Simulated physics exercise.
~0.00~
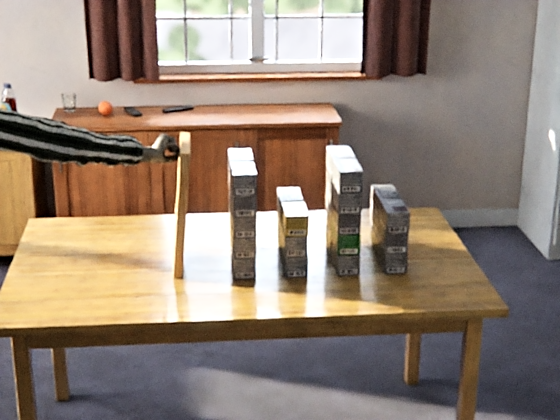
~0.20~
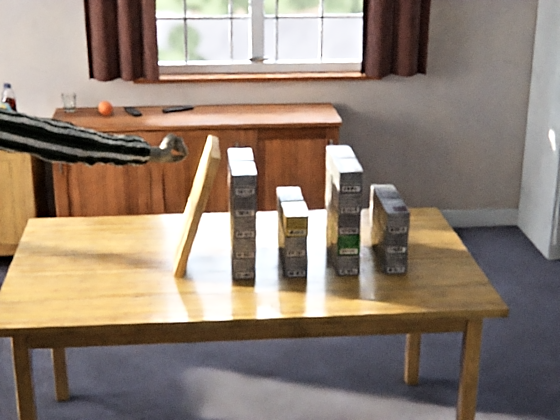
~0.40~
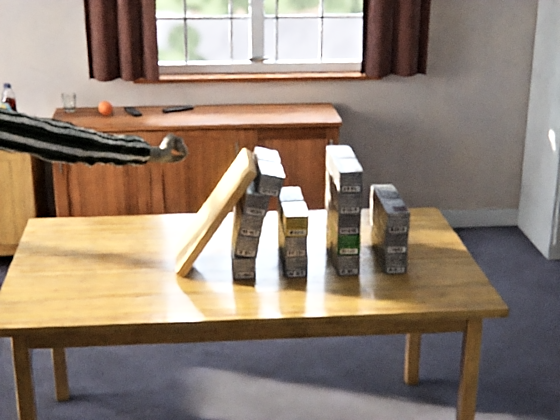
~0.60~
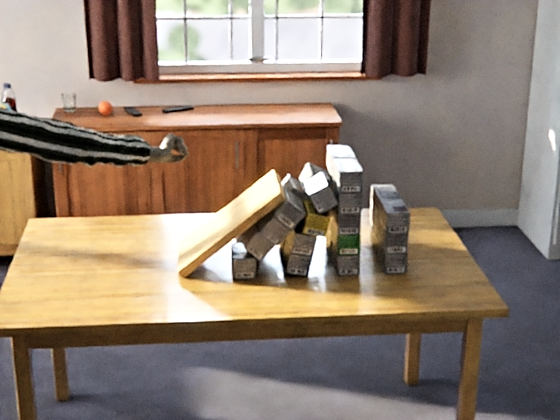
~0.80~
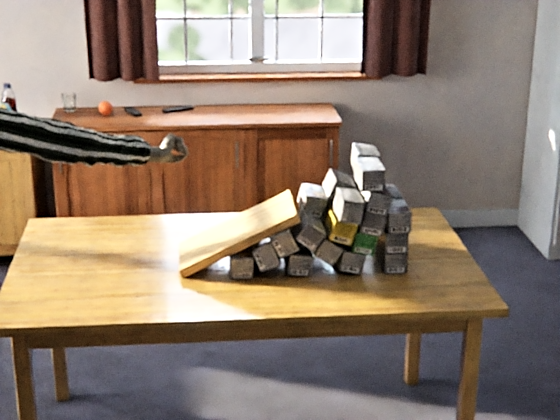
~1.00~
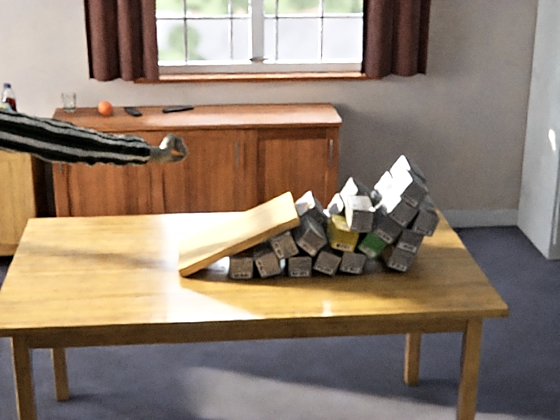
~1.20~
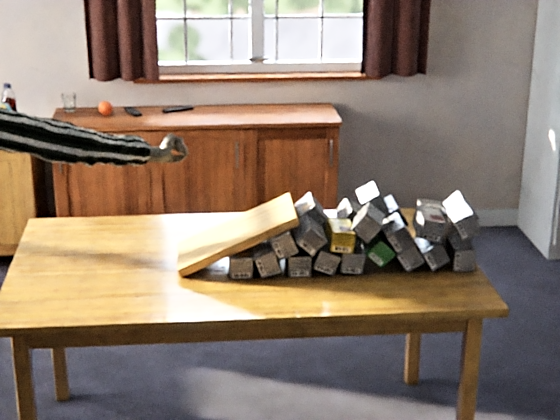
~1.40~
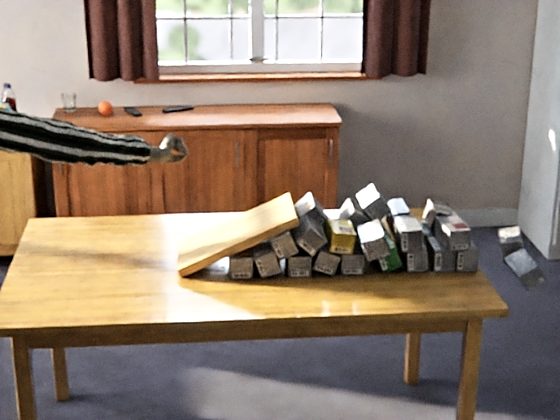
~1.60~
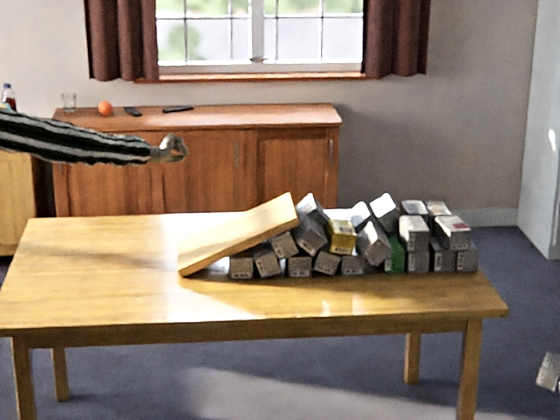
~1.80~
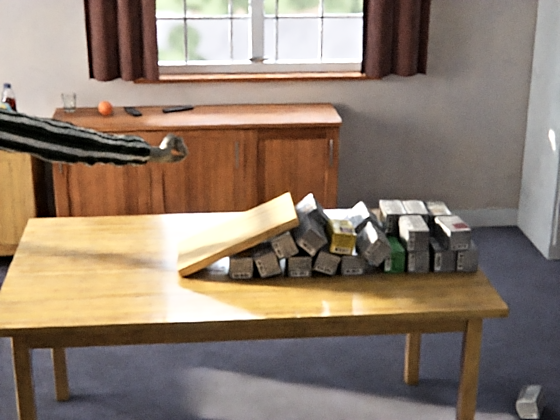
The footage shows a hand in a striped sleeve tipping an upright board rightward into several stacks of small grey packets on a wooden table, toppling them in turn; some fall off the right edge, and the board rests slanted on the jumbled packets.
